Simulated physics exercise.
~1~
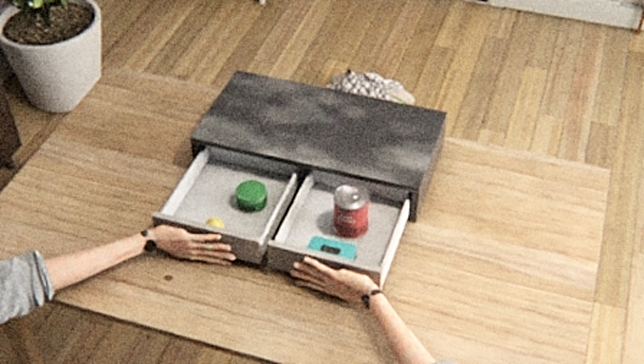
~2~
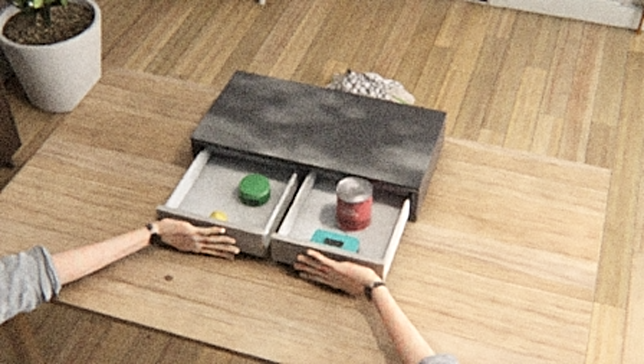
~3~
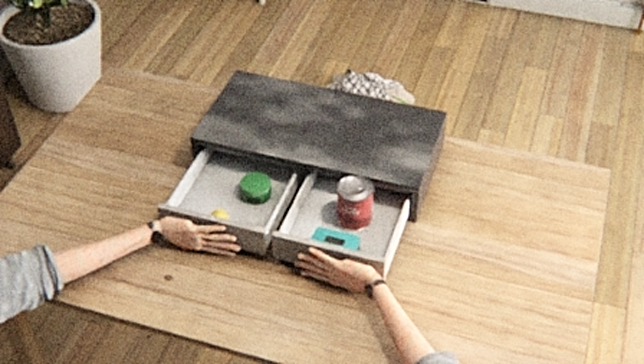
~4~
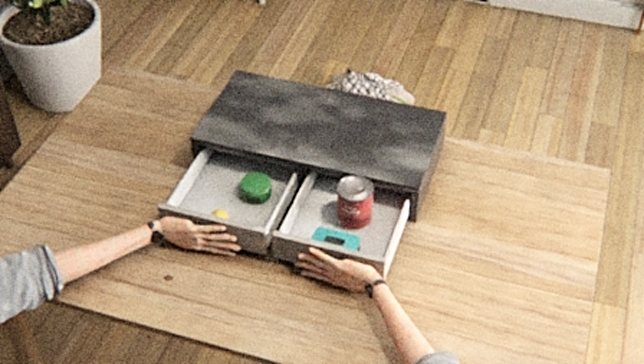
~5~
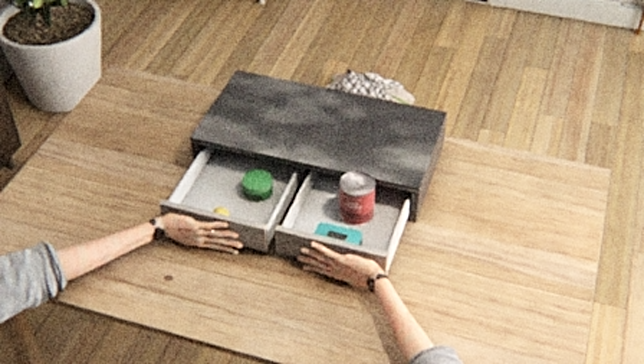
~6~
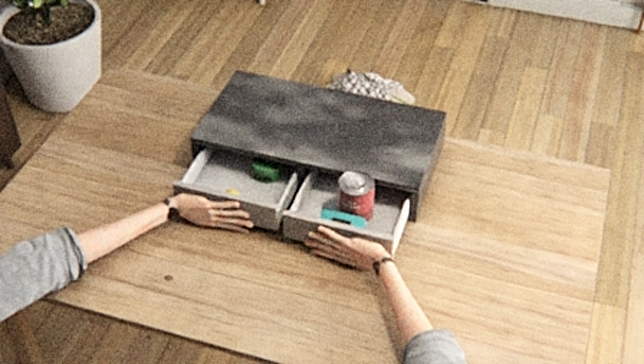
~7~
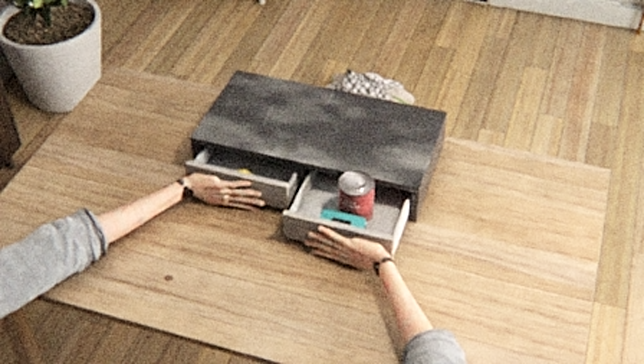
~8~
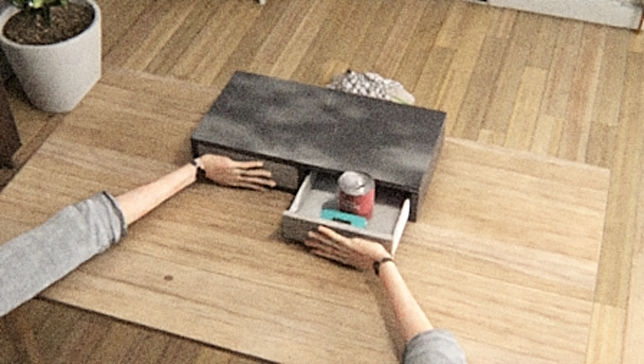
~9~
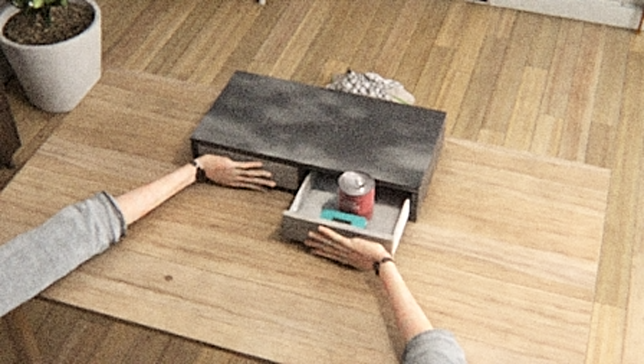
Two hands push side-by-side drawers; the left one closes, while the right one stays open.
